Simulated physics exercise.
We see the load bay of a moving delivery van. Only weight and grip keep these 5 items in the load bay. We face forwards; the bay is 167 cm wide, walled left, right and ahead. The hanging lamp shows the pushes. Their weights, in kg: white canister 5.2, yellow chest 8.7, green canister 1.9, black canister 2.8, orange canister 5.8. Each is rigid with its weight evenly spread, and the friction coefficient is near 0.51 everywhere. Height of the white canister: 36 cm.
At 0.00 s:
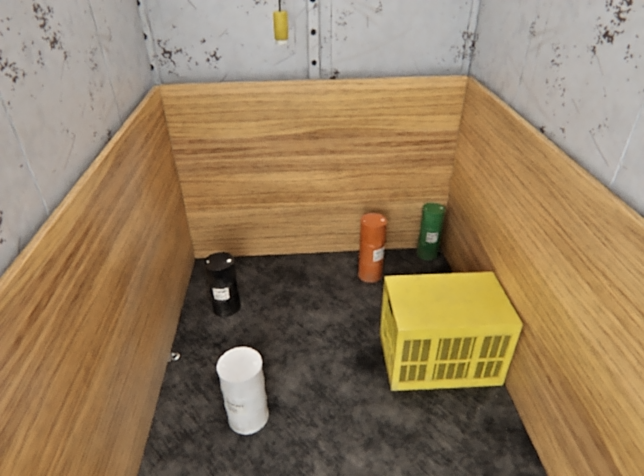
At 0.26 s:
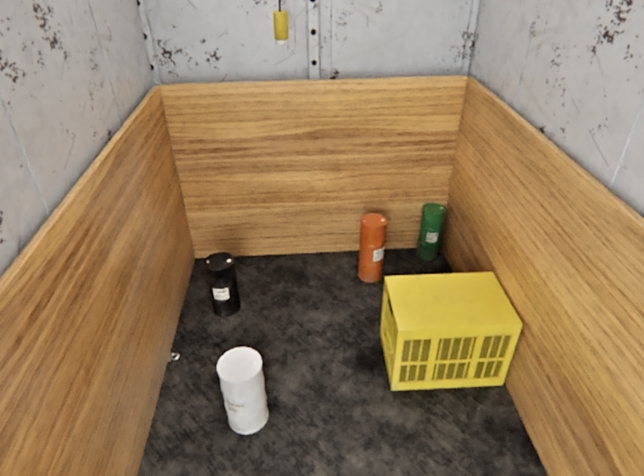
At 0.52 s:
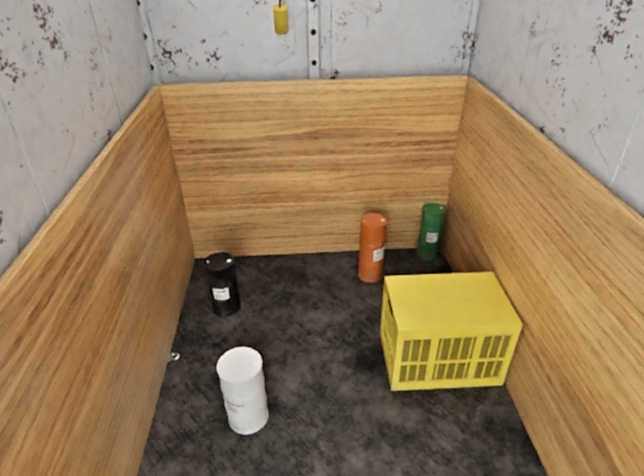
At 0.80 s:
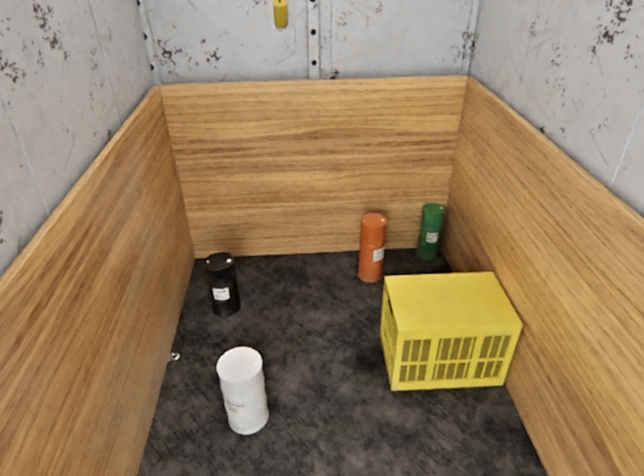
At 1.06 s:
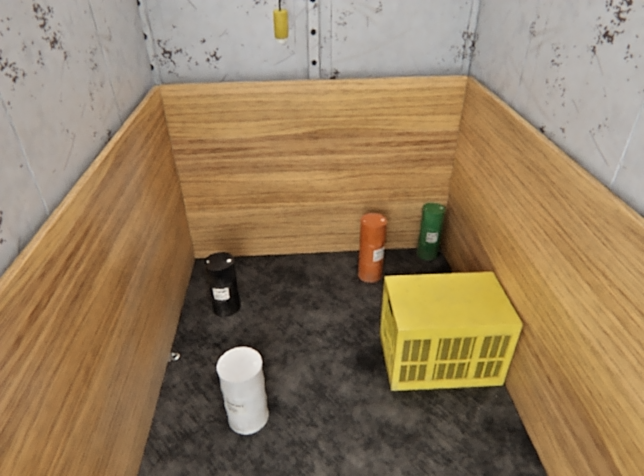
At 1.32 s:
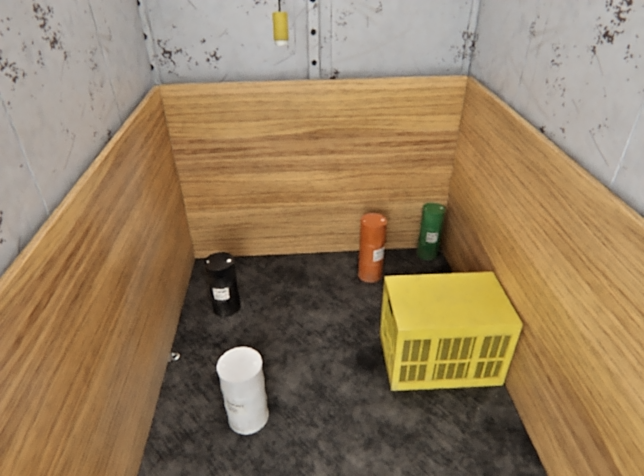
In a wood-walled van bay, a hanging yellow lamp sways slightly while everything else stays still.
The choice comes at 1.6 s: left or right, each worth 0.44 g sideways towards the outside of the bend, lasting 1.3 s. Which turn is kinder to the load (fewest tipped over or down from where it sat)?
Fewer things are lost with the left turn.
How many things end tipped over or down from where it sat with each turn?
Left: 1; right: 2.
Turning left. At 2.22 s, force 0.44 g right; orange canister 12° off upright; green canister 6° off upright.
After 2.52 s, force 0.44 g right; orange canister on its side; green canister 6° off upright.
After 3.02 s, smooth; orange canister on its side.
In the end (3.9 s), toppled in the load bay, orange canister; the other 4 under 15 cm from the start. In the last view, white canister near (244, 391), yellow chest near (443, 330).
Turning right instead, green canister and orange canister tipped over or down from where it sat, 2 of 5 in all.
